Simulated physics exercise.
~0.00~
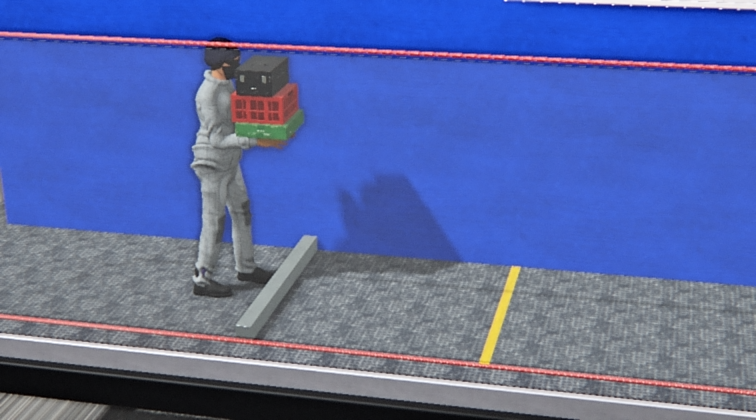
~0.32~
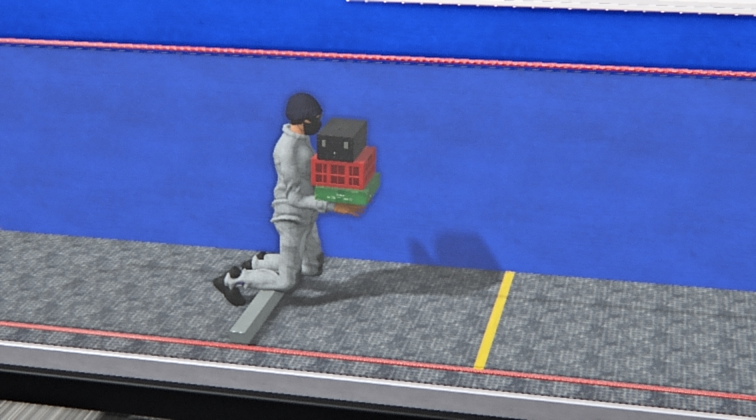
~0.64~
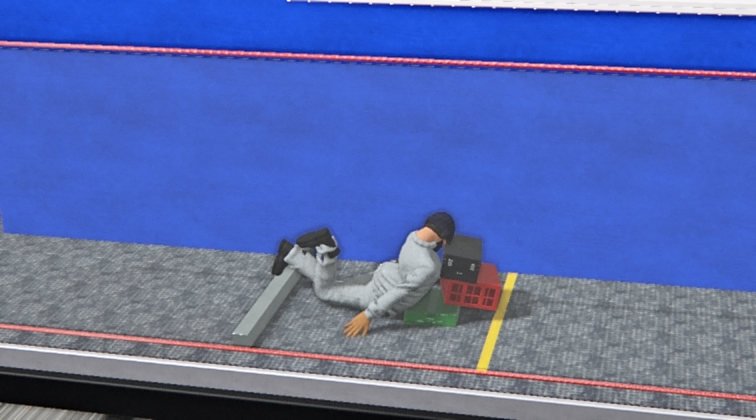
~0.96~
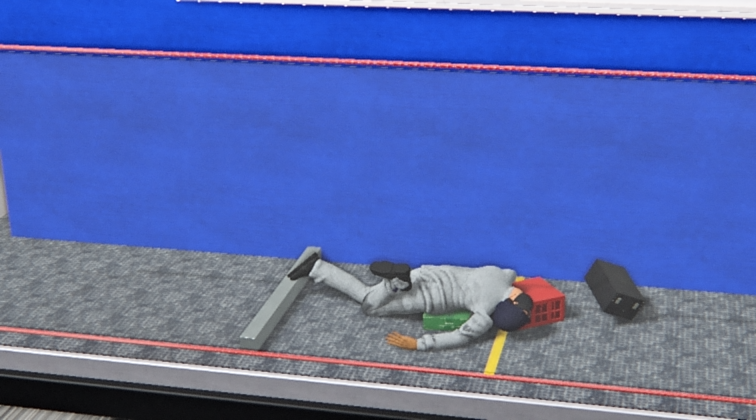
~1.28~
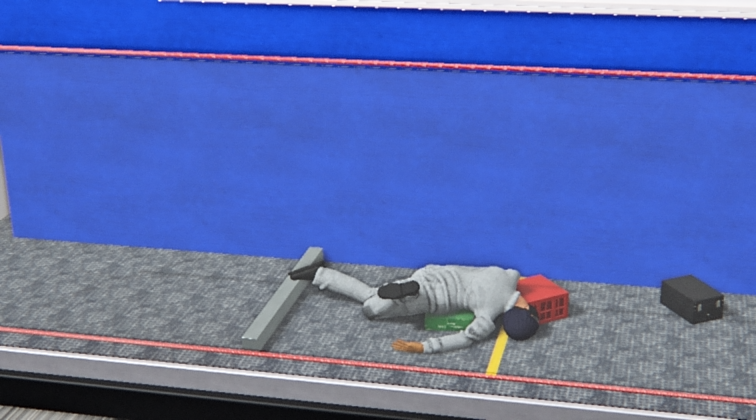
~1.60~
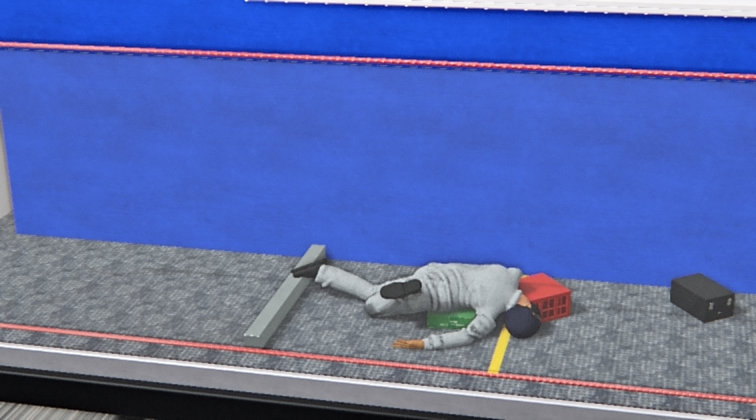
Grey-clad figure carrying stacked boxes tripping over a floor rail and sprawling face down, black toolbox tumbling right past the yellow line.
